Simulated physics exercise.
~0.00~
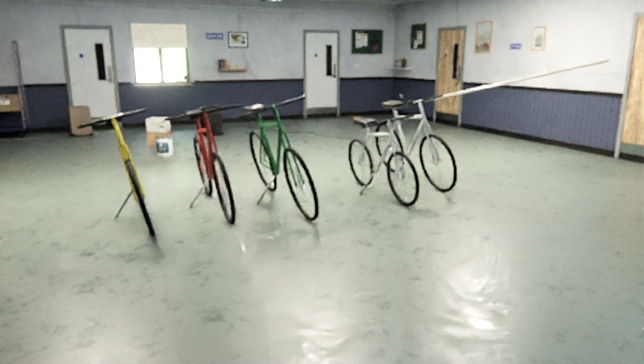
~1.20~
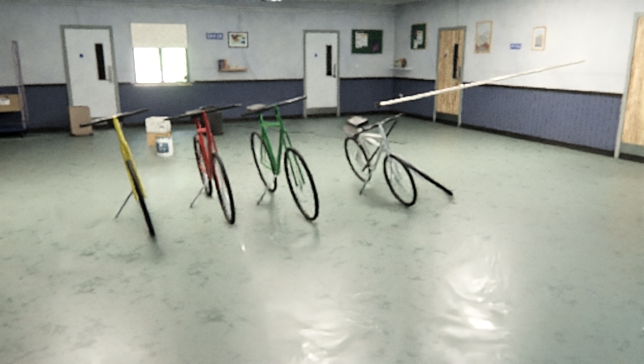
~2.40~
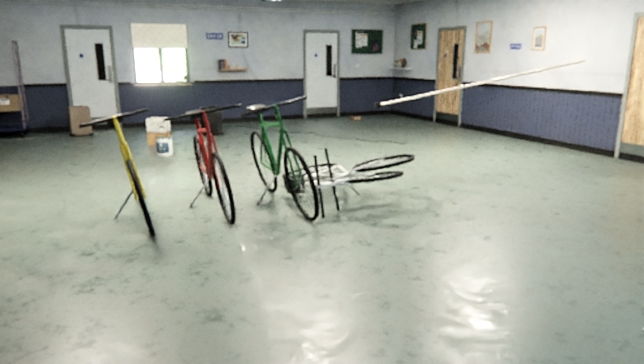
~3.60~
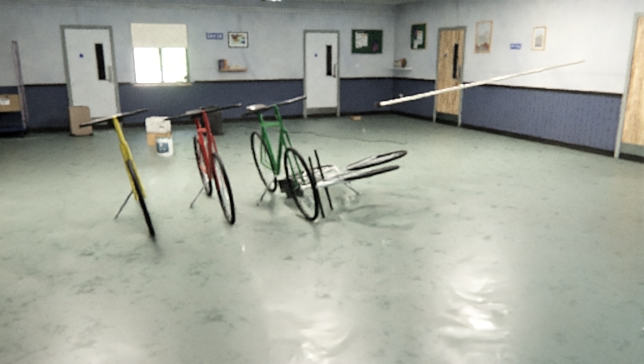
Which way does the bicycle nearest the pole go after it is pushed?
It goes to the left, toppling along with the pale bicycle beside it towards the green one.
